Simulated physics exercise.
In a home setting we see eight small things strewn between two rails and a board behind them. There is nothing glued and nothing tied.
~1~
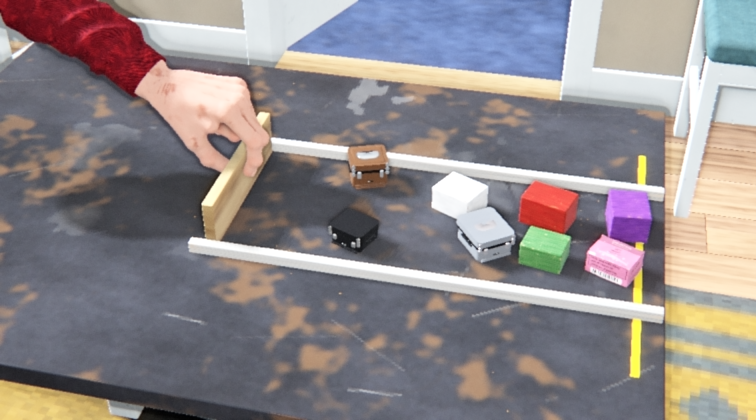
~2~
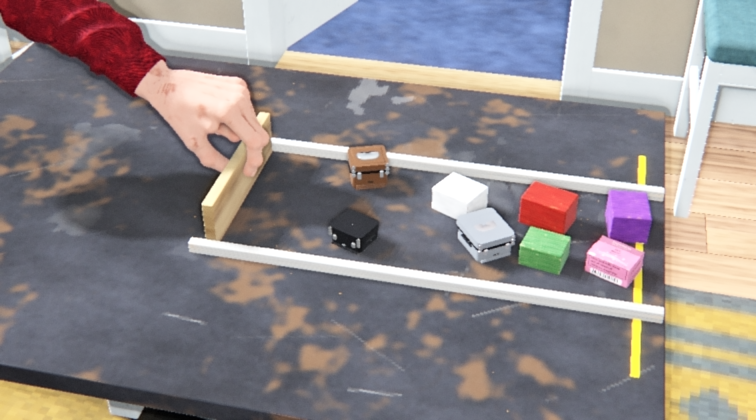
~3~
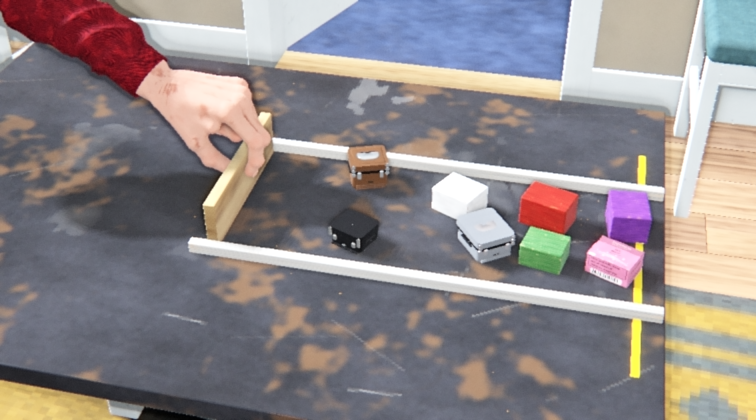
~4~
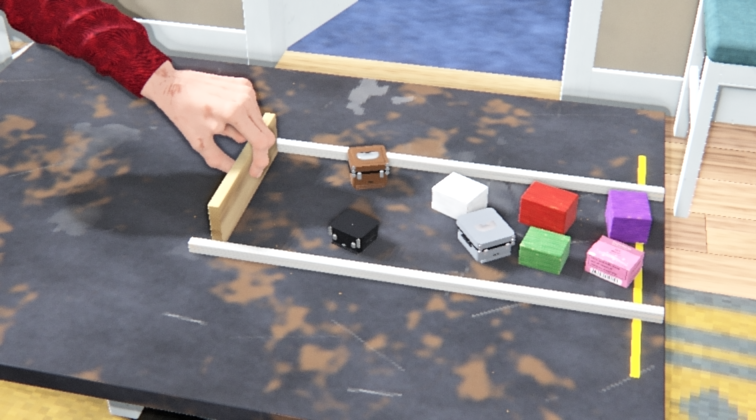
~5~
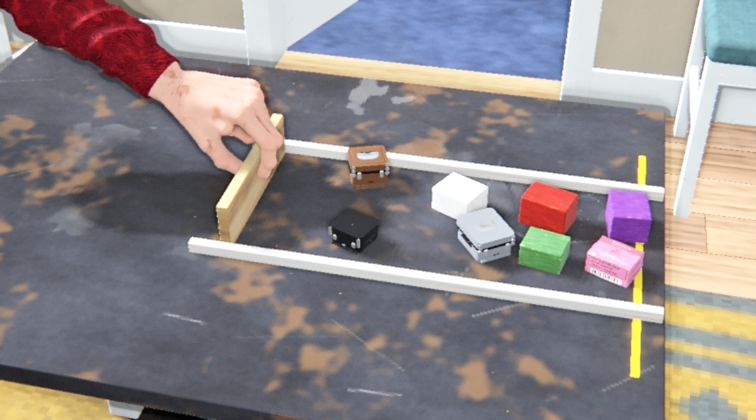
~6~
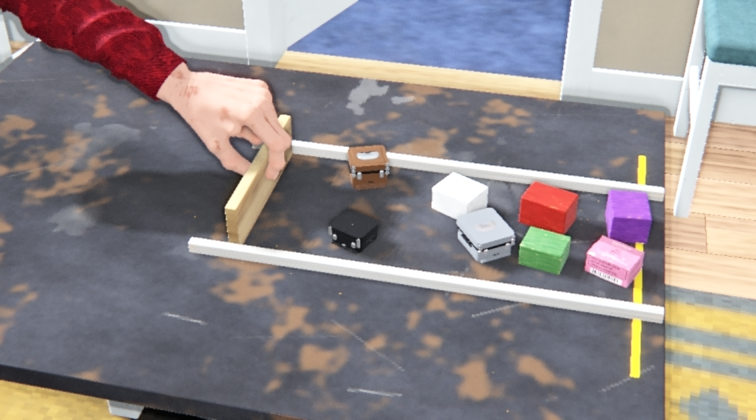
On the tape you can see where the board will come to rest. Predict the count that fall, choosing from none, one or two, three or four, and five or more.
Five plus drop.
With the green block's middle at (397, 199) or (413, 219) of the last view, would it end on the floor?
Placed there, the green block keeps its spot, and in the other spot it keeps its spot.
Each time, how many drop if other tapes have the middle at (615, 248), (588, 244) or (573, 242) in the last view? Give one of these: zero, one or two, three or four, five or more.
Five or more; either three or four; 3 or 4.
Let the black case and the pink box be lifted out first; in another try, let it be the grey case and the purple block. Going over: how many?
Taking the two tries in turn, it comes to 3 and 3.
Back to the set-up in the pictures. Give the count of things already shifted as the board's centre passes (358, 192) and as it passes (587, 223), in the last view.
One spot: 2. Other spot: 8.
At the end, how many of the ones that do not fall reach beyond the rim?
The count is 3.
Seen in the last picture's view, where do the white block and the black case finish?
Reading them off: First (660, 243); then (660, 273).
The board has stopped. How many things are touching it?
Total: 3.
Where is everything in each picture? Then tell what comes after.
Purple block (628, 216); pink box (615, 261); green block (545, 250); board (240, 176); tape (639, 251), in the first picture.
Pink box (615, 261); board (240, 176), in the second picture.
Green block (545, 251); black case (355, 233), in the third picture.
Purple block (628, 216); red block (549, 209), in the fourth picture.
Pink box (615, 261); white block (460, 197), in the fifth picture.
Purple block (628, 216); pink box (615, 261); green block (545, 251); board (262, 179); tape (639, 251), in the sixth picture.
Soon after, none off yet; purple block at rest near (628, 216); pink box at rest near (615, 261); green block at rest near (545, 251).
At rest, the number that fall off is five or more; fallen, grey case, red block, green block, pink box and purple block.
